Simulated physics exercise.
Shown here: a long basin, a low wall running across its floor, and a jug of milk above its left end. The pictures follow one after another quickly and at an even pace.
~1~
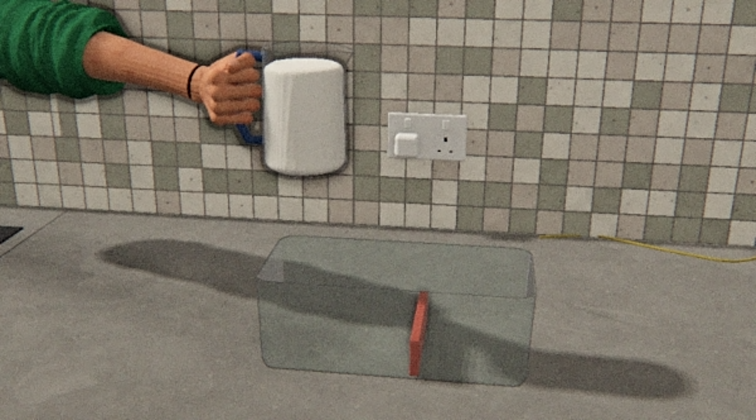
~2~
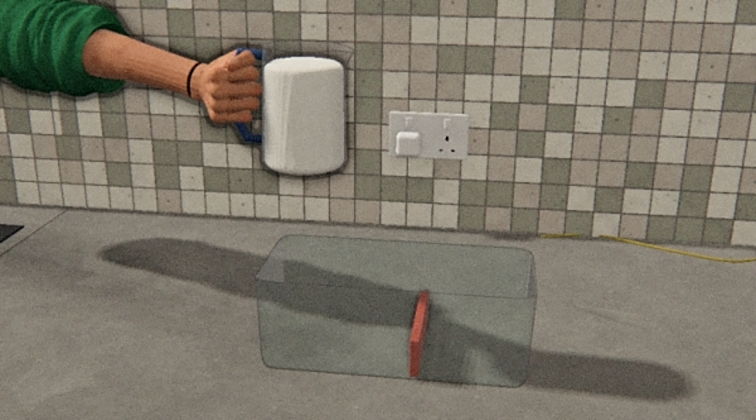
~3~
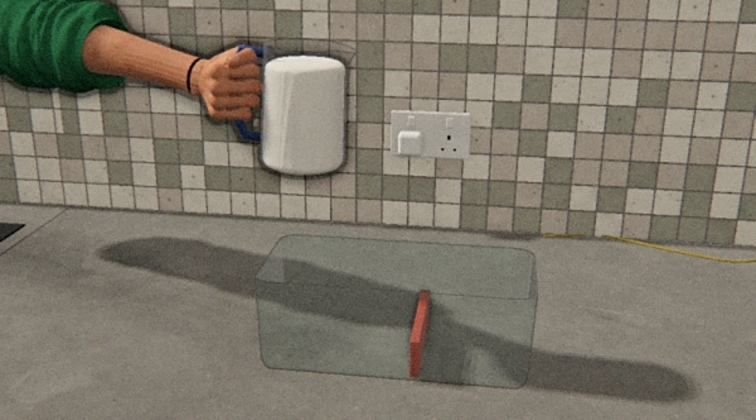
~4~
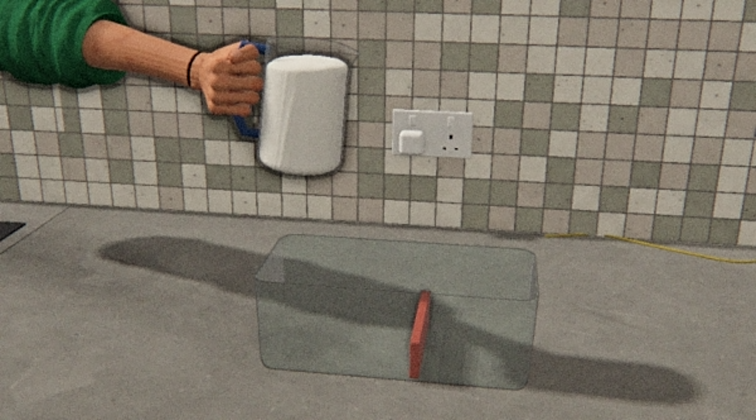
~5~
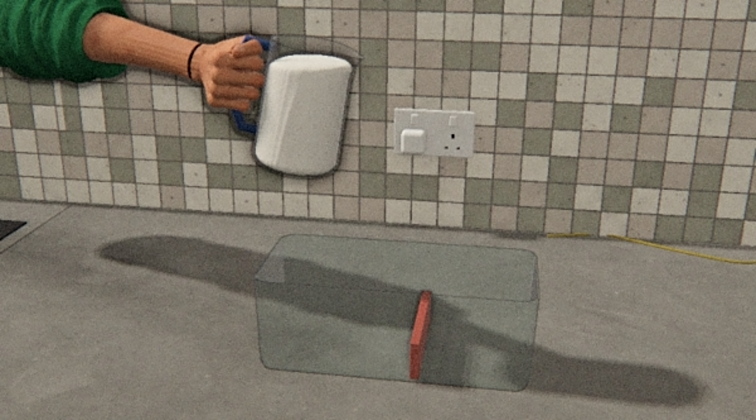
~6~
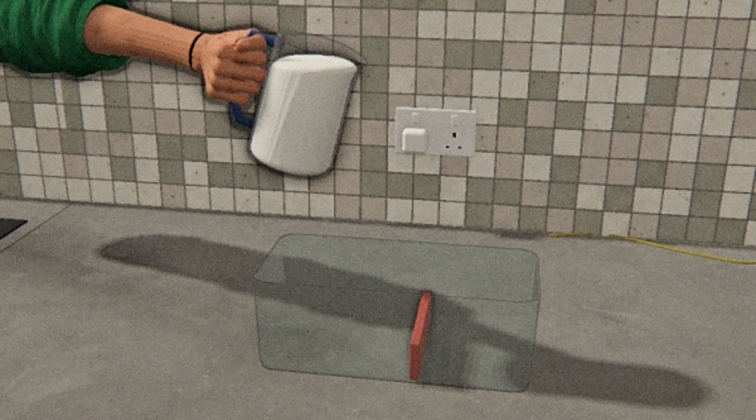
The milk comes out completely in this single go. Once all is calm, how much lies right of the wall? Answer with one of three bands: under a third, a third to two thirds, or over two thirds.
Over two thirds.
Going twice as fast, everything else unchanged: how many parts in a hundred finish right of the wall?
Roughly 90 %.
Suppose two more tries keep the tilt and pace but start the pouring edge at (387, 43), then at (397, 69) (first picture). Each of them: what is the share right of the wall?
90 and 90 per cent.
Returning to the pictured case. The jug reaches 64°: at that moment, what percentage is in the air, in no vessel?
About 10 per cent.
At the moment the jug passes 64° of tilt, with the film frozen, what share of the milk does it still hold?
85 %.
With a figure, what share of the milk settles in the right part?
Around 90 percent.
A moment on, the jug is tipped part way and 87 per cent is still to pour, 0 is left of the wall and 2 right of it.
Next, the jug is tipped on its side and 42 per cent is still to pour, 1 is left of the wall and 33 right of it.
Then the jug is tipped right over and 6 per cent is still to pour, 5 is left of the wall and 82 right of it.
Later the jug is tipped right over and 0 per cent is still to pour, 9 is left of the wall and 90 right of it.
Finally, 9 per cent lies left of the wall, 90 right of it and 1 outside.
